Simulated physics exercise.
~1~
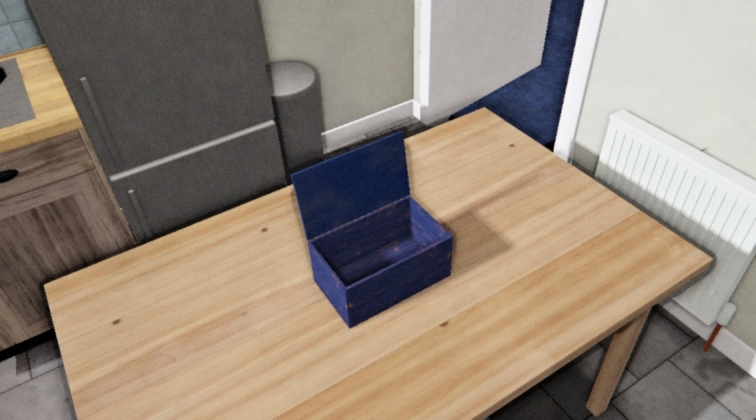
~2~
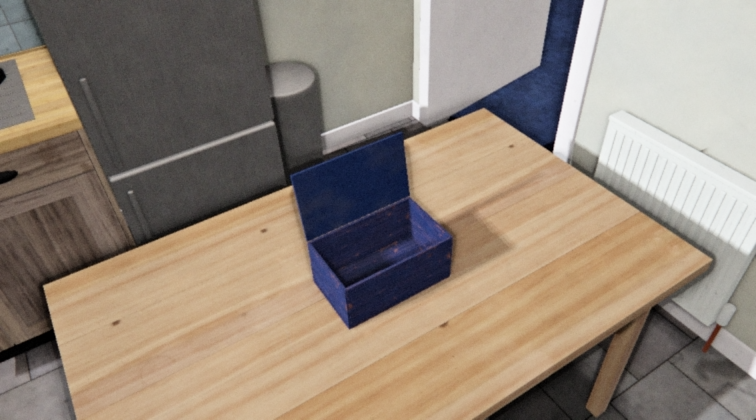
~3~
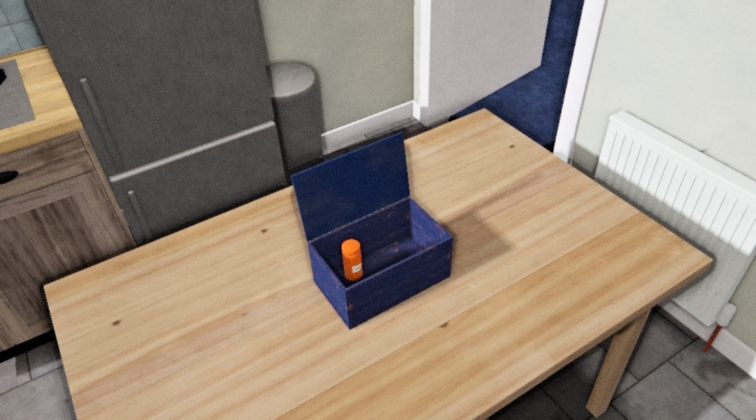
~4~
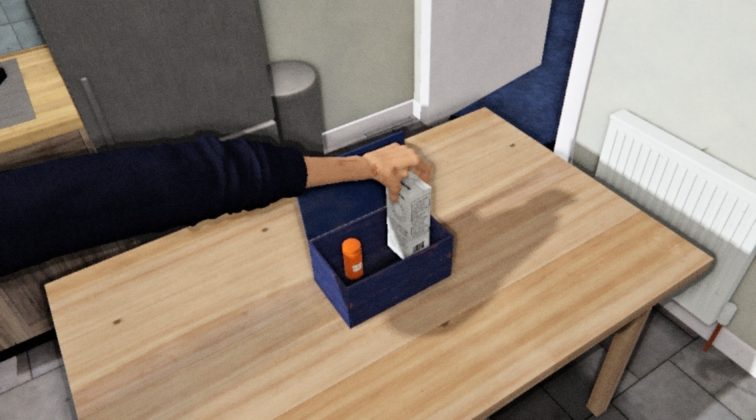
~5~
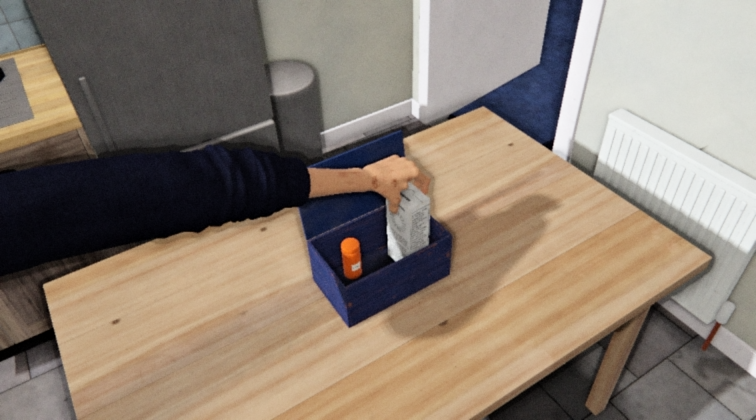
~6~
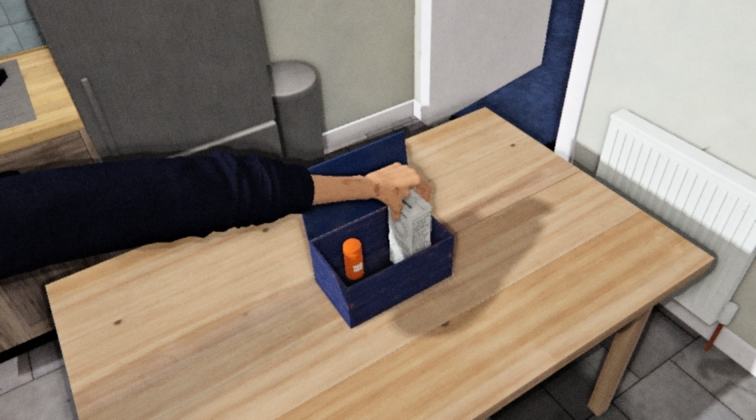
A hand in a dark sleeve reached in from the left and lowered a white carton into an open blue box on a wooden table, after an orange shaker had appeared inside it.
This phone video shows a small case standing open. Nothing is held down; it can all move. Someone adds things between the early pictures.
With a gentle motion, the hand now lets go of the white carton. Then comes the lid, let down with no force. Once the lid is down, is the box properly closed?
The lid fails to lower completely.
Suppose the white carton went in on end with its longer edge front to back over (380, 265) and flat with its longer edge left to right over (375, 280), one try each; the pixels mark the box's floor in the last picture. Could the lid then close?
On the first go the lid remains open a bit, and on the second go it settles shut.
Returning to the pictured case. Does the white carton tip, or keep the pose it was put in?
At the finish the white carton holds its orientation.
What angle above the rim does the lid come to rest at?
About 60° above the rim.
Then, 1.00 s after the last picture, lid starting down.
Then, 1.20 s after the last picture, white carton resting near (410, 235).
Then, 1.40 s after the last picture, lid 72° above the rim.
Then, 1.50 s after the last picture, lid 65° above the rim.
At rest, lid 60° above the rim; both in place. Seen from the same camera at the end, white carton near (410, 235).
